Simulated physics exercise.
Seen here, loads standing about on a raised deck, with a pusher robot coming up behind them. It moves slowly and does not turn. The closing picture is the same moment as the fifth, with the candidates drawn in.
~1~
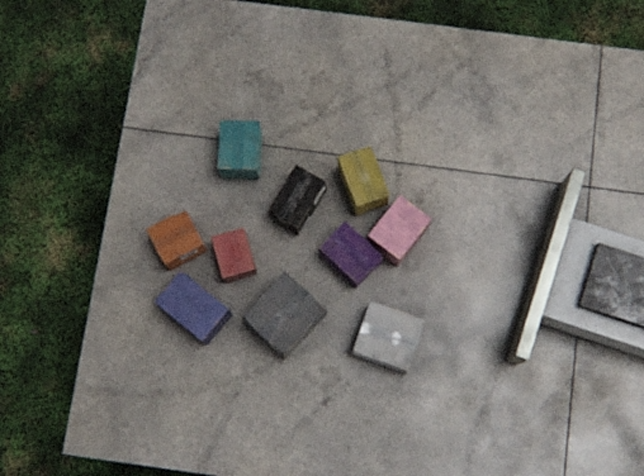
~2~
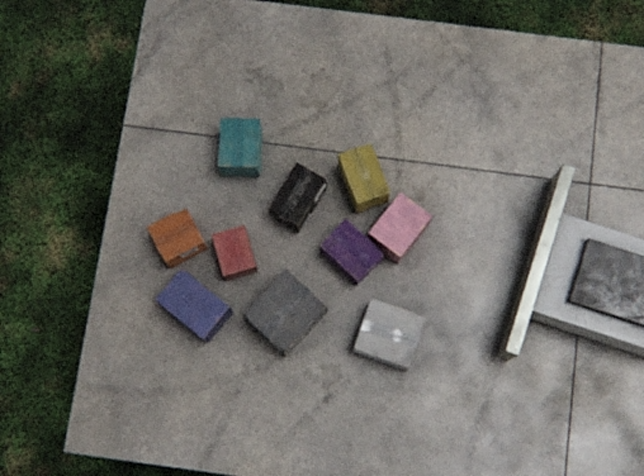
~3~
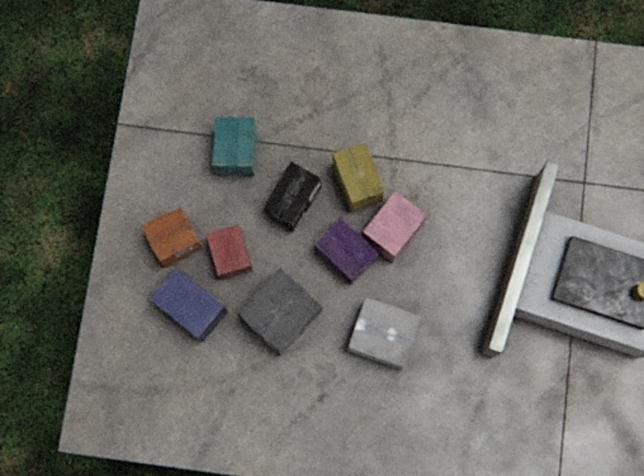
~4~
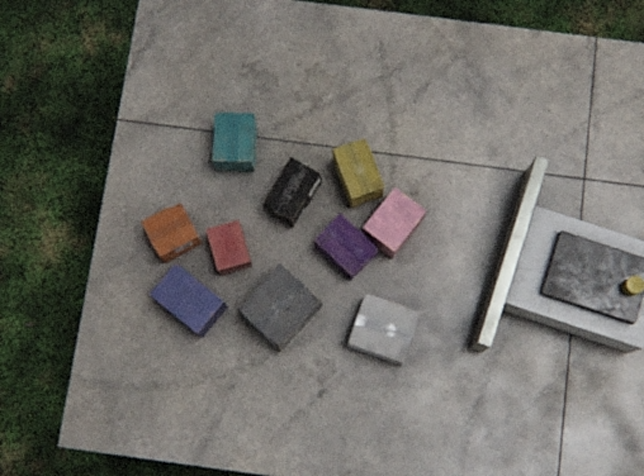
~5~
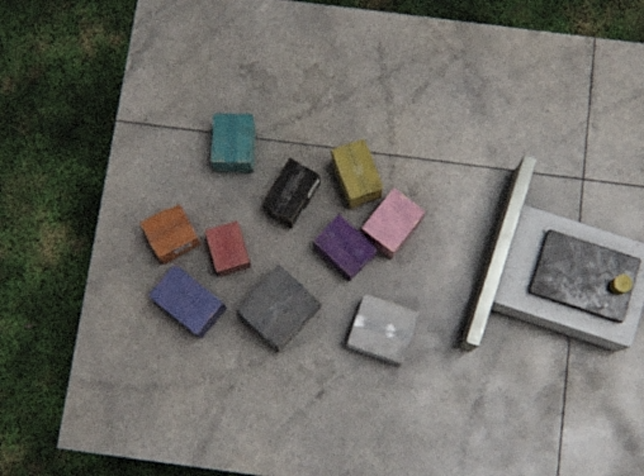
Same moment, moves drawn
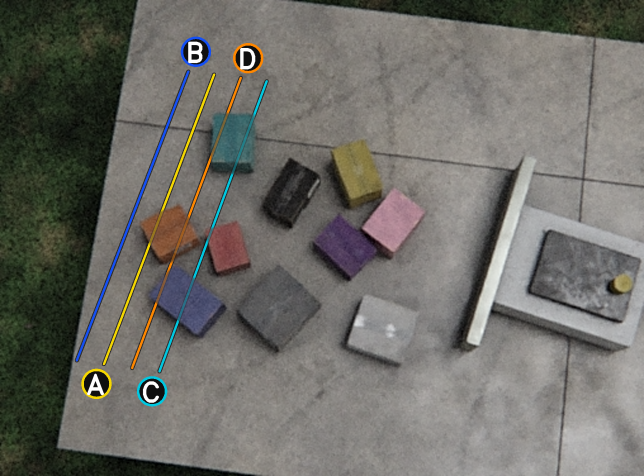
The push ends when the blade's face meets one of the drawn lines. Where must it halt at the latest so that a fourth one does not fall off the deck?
It can go as far as D.
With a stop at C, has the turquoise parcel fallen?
No.
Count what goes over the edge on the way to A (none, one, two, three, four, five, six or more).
In all, four.
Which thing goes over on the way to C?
The blue crate goes over.
On the copy, A at (160, 216); B at (134, 212); C at (214, 223); D at (188, 219).
On D. First, robot (462, 259); white box (321, 319); grey parcel (264, 307).
Then, robot (348, 244); blue crate (93, 290); orange box (149, 224).
Finally, robot (259, 233); blue crate over the edge; orange box over the edge; three fallen.
By contrast, A drops four; B drops seven; C is within the limit but short.
